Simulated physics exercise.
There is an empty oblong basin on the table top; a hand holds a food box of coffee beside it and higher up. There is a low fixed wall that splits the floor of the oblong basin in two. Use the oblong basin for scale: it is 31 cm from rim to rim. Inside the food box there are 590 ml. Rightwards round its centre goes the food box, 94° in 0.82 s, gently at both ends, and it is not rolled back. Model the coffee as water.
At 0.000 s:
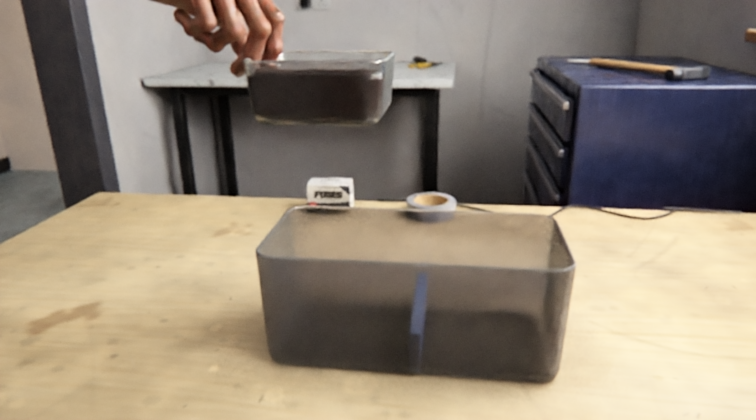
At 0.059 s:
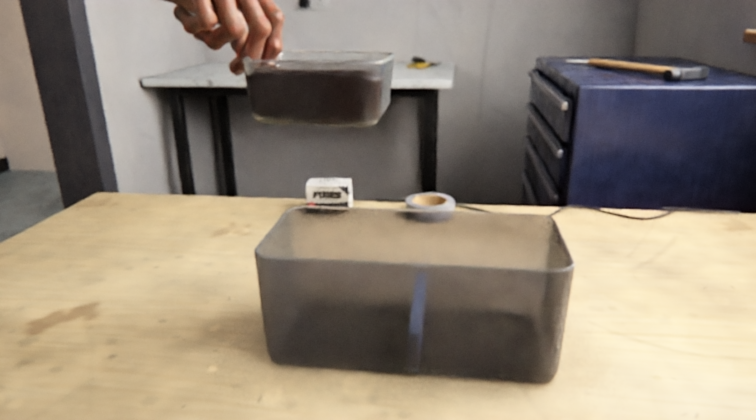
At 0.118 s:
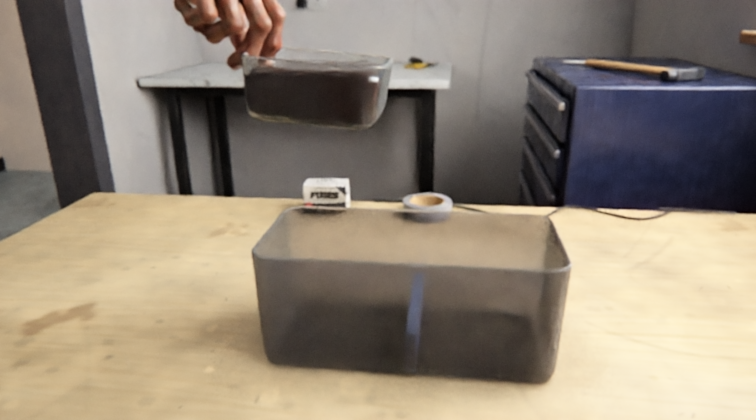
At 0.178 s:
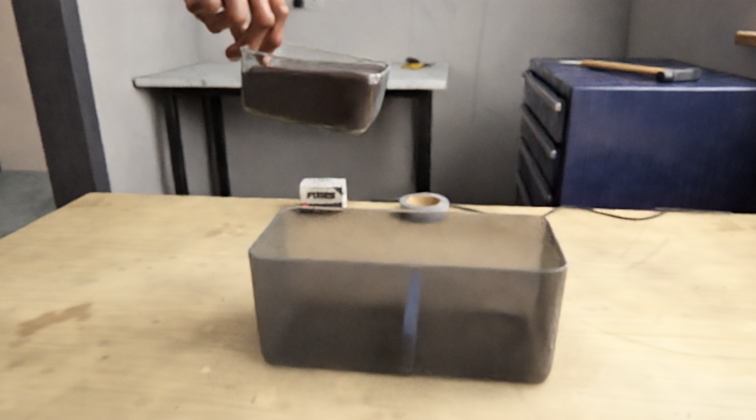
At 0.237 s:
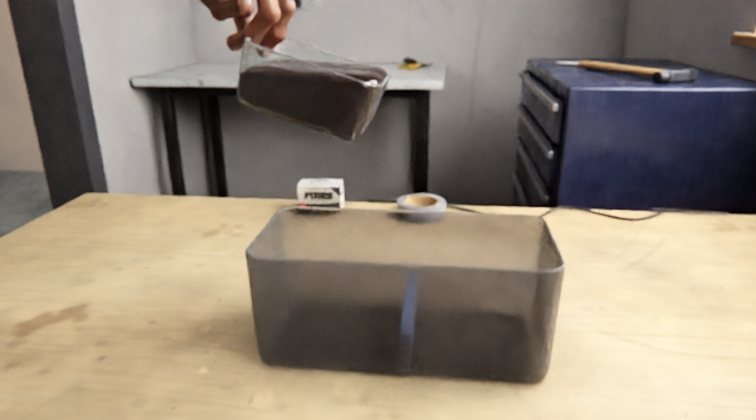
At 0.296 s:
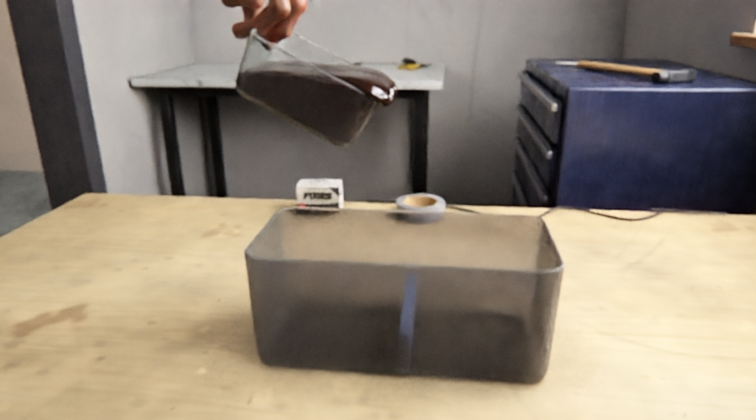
On a wooden table top, an empty oblong basin stands while a hand holds a food box of dark coffee above it. The hand gradually tilts the box rightwards, and the coffee shifts toward its lowered right rim.
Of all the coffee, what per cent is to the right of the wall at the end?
I would say 76 percent.
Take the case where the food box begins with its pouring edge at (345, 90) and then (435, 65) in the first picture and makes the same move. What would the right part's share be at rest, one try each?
Respectively 40 and 90 %.
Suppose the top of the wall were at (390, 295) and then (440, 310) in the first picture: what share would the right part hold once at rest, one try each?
One try each: Around 90 percent and then around 65 percent.
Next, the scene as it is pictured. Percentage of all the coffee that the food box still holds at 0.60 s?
Some 22 per cent.
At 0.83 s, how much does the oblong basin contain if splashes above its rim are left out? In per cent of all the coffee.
86 per cent, give or take a little.
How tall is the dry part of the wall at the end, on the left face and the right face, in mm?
The left comes to roughly 40 mm and the right to roughly 24 mm.
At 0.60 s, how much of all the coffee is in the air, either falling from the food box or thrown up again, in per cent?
Share: Roughly 46 per cent.
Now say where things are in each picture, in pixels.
In the first picture, it leans 0°; its right rim is at (390, 58); the coffee meets the walls at (264, 66) and (387, 66); the oblong basin's rim runs from (274, 230) to (564, 241); the wall's top is at (419, 301).
In the second picture, it leans 1°; its right rim is at (389, 60); the coffee meets the walls at (263, 66) and (387, 67).
In the third picture, it leans 5°; its right rim is at (388, 65); the coffee meets the walls at (261, 65) and (385, 69).
In the fourth picture, it leans 11°; its right rim is at (386, 72); the coffee meets the walls at (259, 64) and (384, 71).
In the fifth picture, it leans 18°; its right rim is at (385, 82); the coffee meets the walls at (258, 65) and (386, 75); 1 per cent is over the edge.
In the sixth picture, it leans 27°; its right rim is at (384, 94); the coffee meets the walls at (257, 66) and (384, 84); 7 per cent is over the edge.
After 0.60 s the tilt is 79° and 21 per cent is still to pour, 1 is left of the wall and 33 right of it.
After 0.83 s the tilt is 94° and 6 per cent is still to pour, 10 is left of the wall and 77 right of it.
After 1.06 s the tilt is 94° and 1 per cent is still to pour, 20 is left of the wall and 76 right of it.
After 1.32 s the tilt is 94° and 0 per cent is still to pour, 22 is left of the wall and 76 right of it.
In the end 22 per cent lies left of the wall, 76 right of it and 2 outside.
